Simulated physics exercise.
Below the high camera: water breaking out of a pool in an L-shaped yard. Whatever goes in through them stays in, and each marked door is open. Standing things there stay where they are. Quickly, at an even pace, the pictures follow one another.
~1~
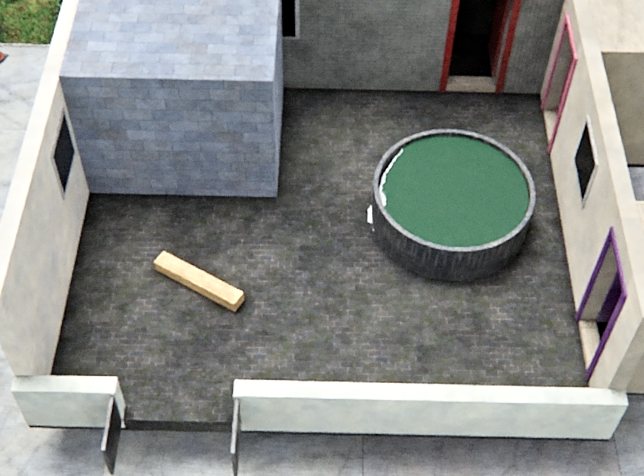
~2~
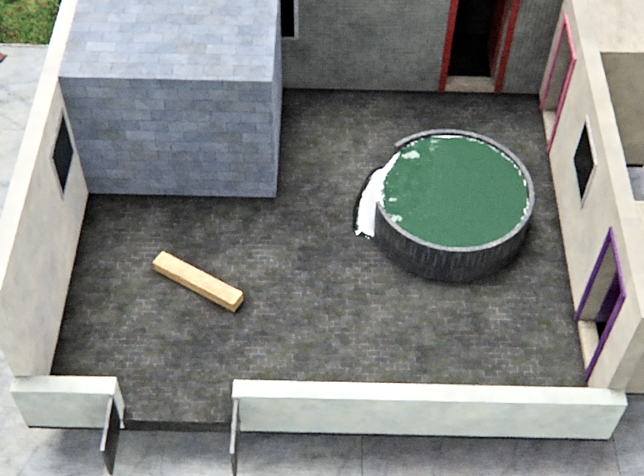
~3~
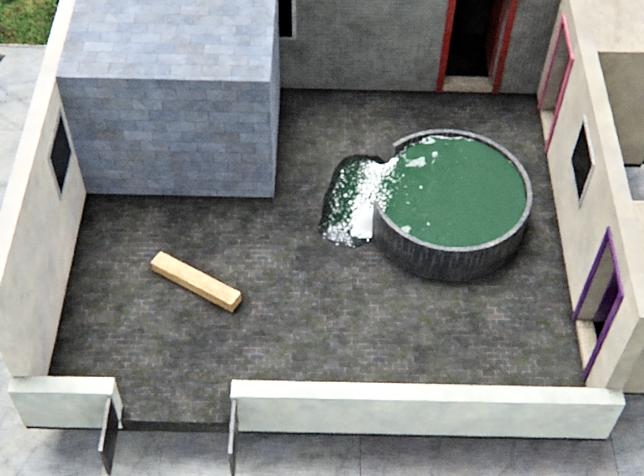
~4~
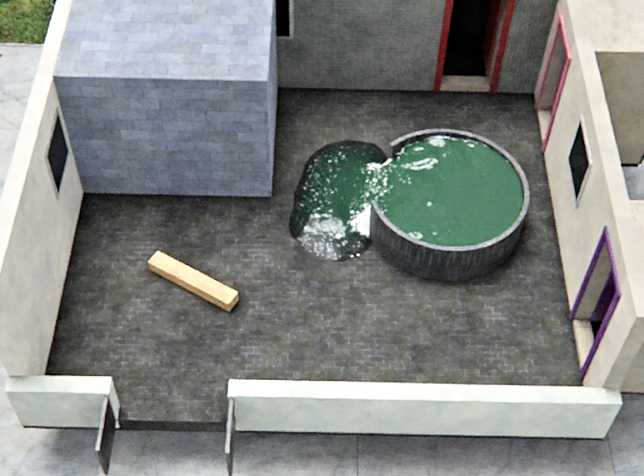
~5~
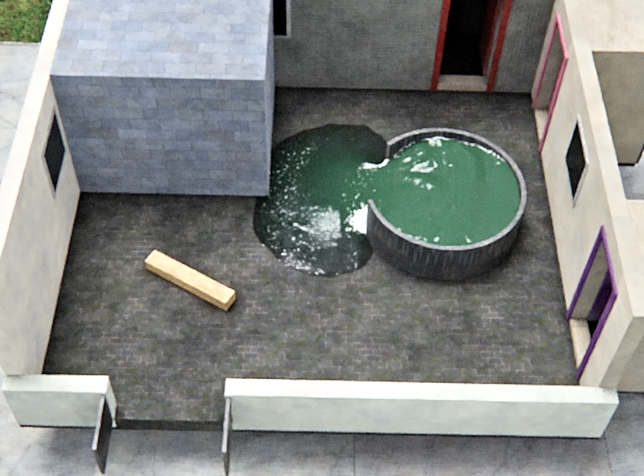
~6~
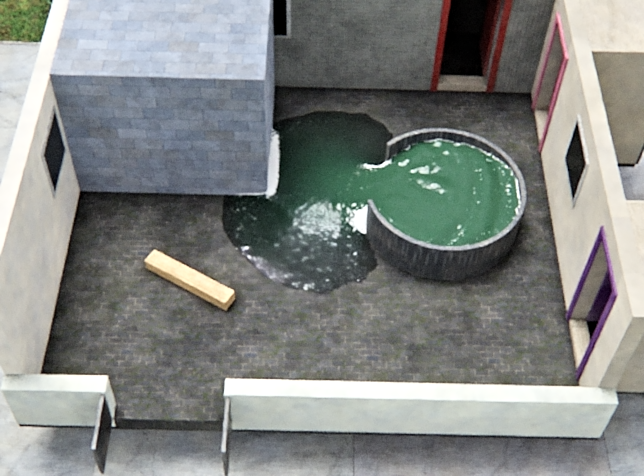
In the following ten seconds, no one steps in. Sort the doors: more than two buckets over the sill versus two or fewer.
Sorted by door: Purple door - two or fewer; pink door - more than two; red door - two or fewer.
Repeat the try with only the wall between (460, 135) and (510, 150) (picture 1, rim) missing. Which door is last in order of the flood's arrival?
Last: The one in purple.
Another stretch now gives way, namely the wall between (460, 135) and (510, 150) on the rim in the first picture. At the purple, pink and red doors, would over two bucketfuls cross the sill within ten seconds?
Purple door: Short of the mark; pink door: Beyond the mark; red door: Beyond the mark.
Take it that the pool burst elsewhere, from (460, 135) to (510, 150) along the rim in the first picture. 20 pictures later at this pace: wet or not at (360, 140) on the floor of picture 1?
Answer: Soaked.
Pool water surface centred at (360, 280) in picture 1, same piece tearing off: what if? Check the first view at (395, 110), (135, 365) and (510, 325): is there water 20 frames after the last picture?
The three spots read left dry, swamped, left dry.
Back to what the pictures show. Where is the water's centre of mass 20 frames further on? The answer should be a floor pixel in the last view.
Near (339, 196).
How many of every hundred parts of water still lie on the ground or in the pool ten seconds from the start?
Near 88 percent, give or take.
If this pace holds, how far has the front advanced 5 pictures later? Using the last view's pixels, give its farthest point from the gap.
Near (100, 205).
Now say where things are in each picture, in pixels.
The first frame shows still water in the round pool at (454, 190).
In the second frame, the front is at (360, 233), out from the gap at (378, 191).
In the third frame, the front is at (325, 232), out from the gap at (375, 194).
In the fourth frame, the front is at (300, 237), out from the gap at (372, 194).
In the fifth frame, the front is at (260, 229), out from the gap at (370, 193).
In the sixth frame, water pours out at (369, 193) and has run to (230, 228).
A moment on, water covers 25 % of the floor; the purple door not reached, the pink door not reached, the red door not reached.
Next, water covers 35 % of the floor; the purple door not reached, the pink door not reached, the red door not reached.
Then, water covers 55 % of the floor; the purple door not reached, the pink door under two buckets in, the red door wet at the sill, nothing in.
Later, water covers 80 % of the floor; the purple door wet at the sill, nothing in, the pink door far over two buckets in, the red door wet at the sill, nothing in.
In the end, water covers 95 % of the floor; the purple door wet at the sill, nothing in, the pink door far over two buckets in, the red door wet at the sill, nothing in.
